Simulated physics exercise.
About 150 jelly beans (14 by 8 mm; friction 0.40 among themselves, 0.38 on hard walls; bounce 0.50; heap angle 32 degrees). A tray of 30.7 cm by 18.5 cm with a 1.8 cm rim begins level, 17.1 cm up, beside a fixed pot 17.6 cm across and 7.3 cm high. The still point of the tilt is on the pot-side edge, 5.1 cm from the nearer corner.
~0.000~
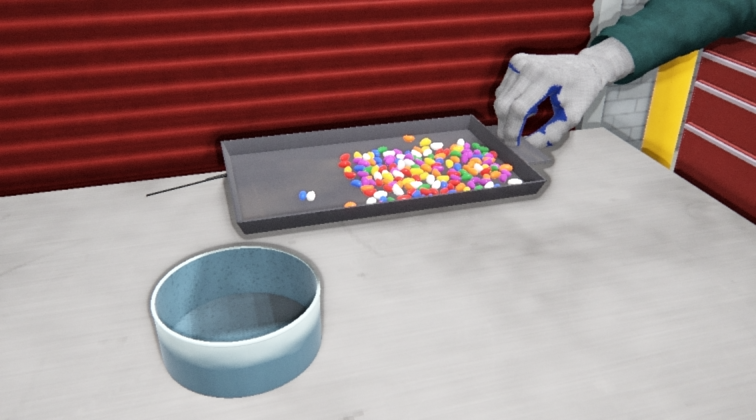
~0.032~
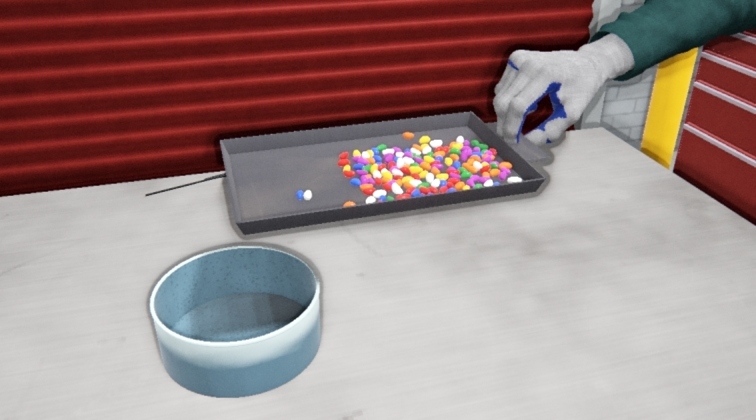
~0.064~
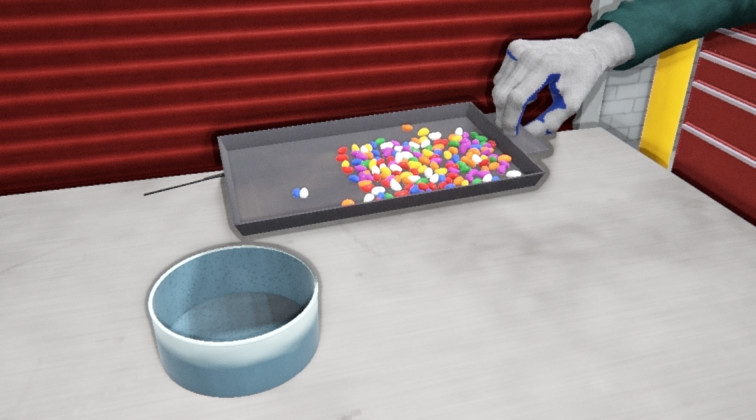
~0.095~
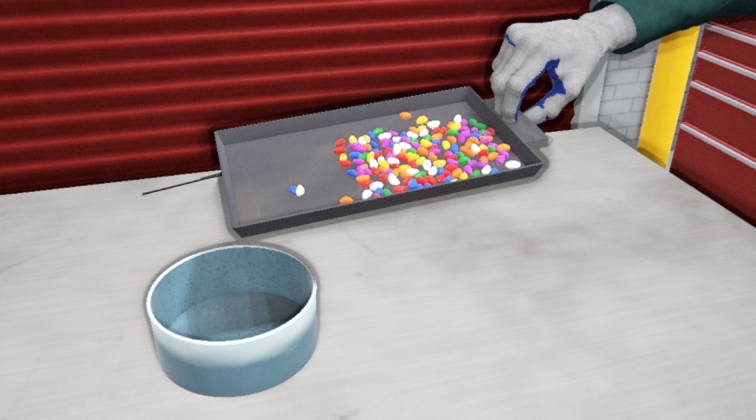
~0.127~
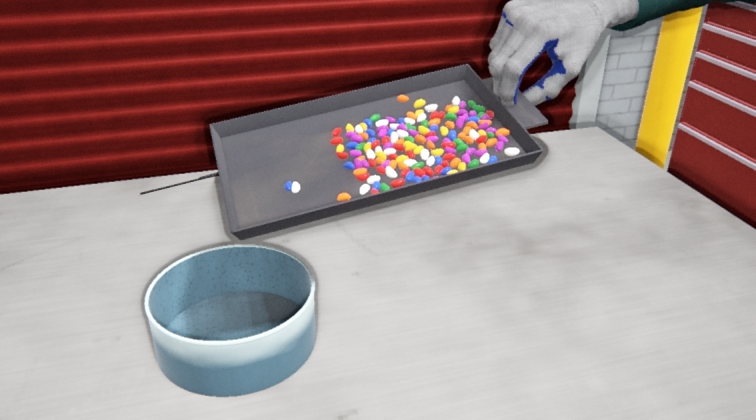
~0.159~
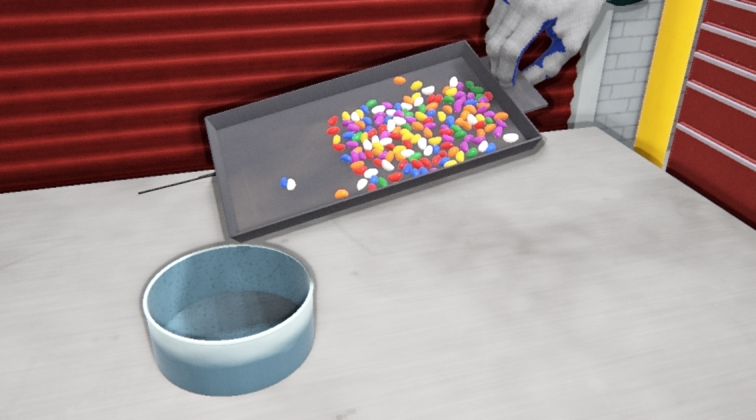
A dark rectangular tray of jelly beans tilts up on a pale worktop in front of a ribbed red wall, seen from slightly above. Multicoloured beans cover its right half, with a round blue pot at lower left and a grey-white gloved hand by the far right corner. The hand rises as the tray's far right side lifts with increasing speed, while the beans keep their places.
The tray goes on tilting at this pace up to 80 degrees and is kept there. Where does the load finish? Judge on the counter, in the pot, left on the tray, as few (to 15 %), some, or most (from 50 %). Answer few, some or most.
Counter: Most, pot: Some, tray: Few.
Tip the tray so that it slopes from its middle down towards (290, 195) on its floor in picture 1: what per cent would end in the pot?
About 45 per cent.
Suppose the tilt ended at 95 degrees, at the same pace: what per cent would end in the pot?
In that case some 30 per cent.
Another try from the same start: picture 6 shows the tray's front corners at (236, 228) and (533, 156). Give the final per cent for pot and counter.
Pot 40, counter 60.
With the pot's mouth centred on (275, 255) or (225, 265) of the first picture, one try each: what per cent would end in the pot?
Some 0 and 0 per cent.
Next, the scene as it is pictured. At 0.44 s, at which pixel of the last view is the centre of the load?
Near (349, 142).
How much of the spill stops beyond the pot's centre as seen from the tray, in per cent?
About 70 per cent.
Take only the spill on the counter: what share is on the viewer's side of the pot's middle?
Some 100 per cent.
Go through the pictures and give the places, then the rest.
Tray tilt 0 degrees, front corners at (244, 218) and (538, 178); middle of the pieces at (426, 168); pot at (237, 290), in the first frame.
Tray tilt 1 degrees, front corners at (243, 218) and (537, 176); middle of the pieces at (425, 166), in the second frame.
Tray tilt 3 degrees, front corners at (241, 220) and (536, 170), lowest corner left front; middle of the pieces at (424, 160), in the third frame.
Tray tilt 7 degrees, front corners at (239, 222) and (535, 161), lowest corner left front; middle of the pieces at (422, 151), in the fourth frame.
Tray tilt 13 degrees, front corners at (237, 226) and (535, 148), lowest corner left front; middle of the pieces at (420, 139), in the fifth frame.
Tray tilt 19 degrees, front corners at (235, 230) and (533, 135), lowest corner left front; middle of the pieces at (417, 126); pot at (230, 288). Its pace works out near 190 degrees a second, in the sixth frame.
Then, at 0.33 s, tilt 52 degrees; the tray holds 100 %, the pot 0 %.
After 0.44 s, tilt 72 degrees; the tray holds 100 %, the pot 0 %.
After 0.69 s, tilt 80 degrees; the tray holds 0 %, the pot 25 %.
In the end, at 2.2 s, counter 70 %, pot 30 %, tray 0 %.
